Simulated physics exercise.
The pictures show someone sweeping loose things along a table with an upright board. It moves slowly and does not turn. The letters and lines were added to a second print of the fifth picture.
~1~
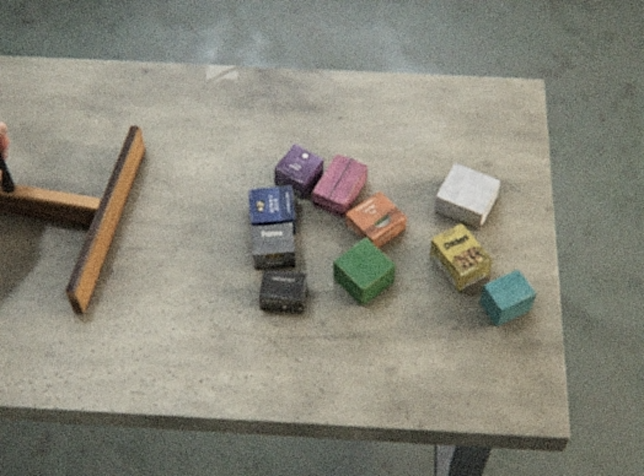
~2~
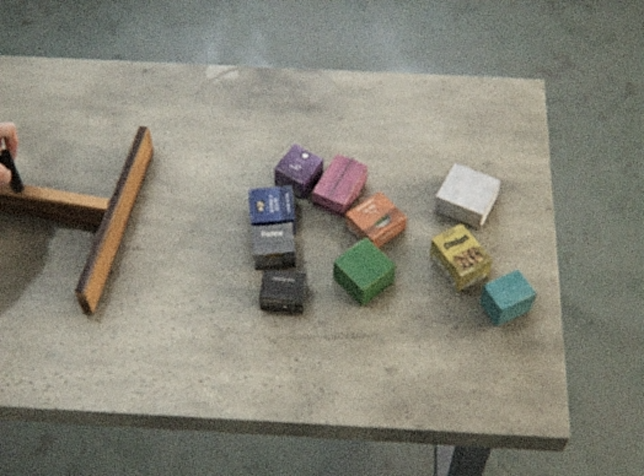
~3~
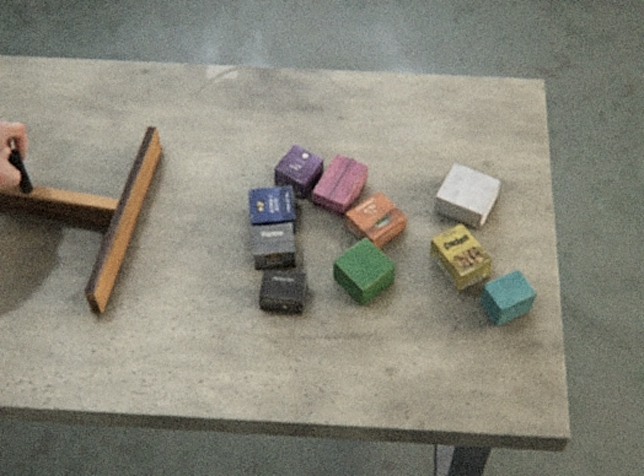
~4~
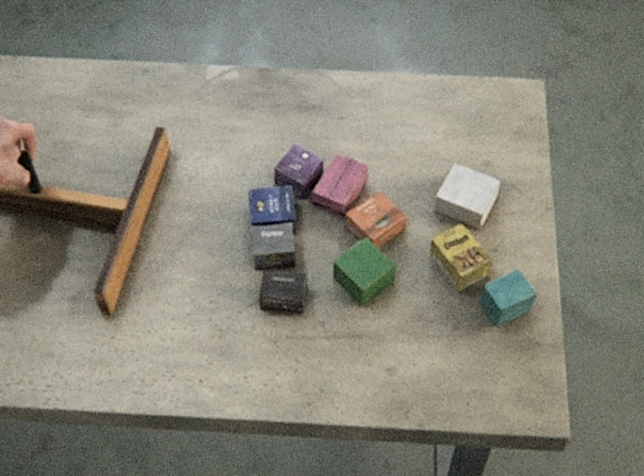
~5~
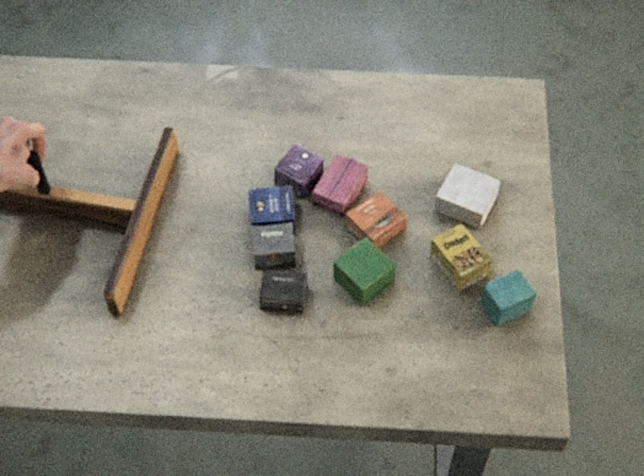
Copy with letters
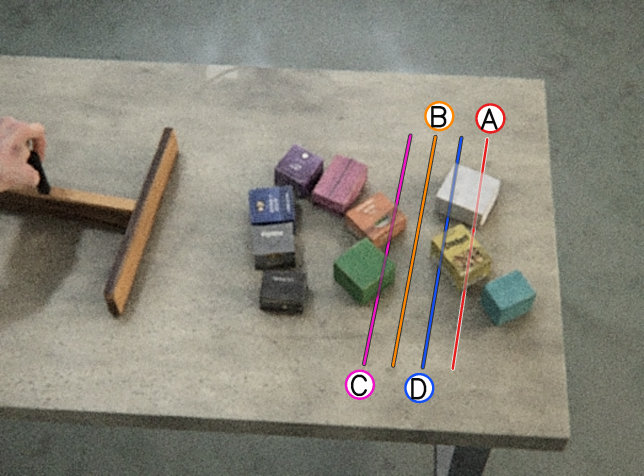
A hand slowly slides an upright wooden board rightward across a table holding colourful small boxes.
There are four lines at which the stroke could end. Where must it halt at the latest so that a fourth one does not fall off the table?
The farthest such stop is A.
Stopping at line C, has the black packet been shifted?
Yes.
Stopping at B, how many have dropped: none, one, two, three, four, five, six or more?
The count is none.
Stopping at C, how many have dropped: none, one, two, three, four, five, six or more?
The count is none.
On the marked copy, A at (471, 246); B at (416, 243); C at (389, 242); D at (444, 244).
Following A. Soon after the start, board (258, 212); purple box (303, 172); grey packet (280, 250).
Later, board (376, 218); turquoise block (512, 302); yellow box (496, 266).
In the end, board (470, 222); yellow box over the edge; white block over the edge; two fallen.
As for the rest, B is within the limit but short; C is within the limit but short; D is within the limit but short.
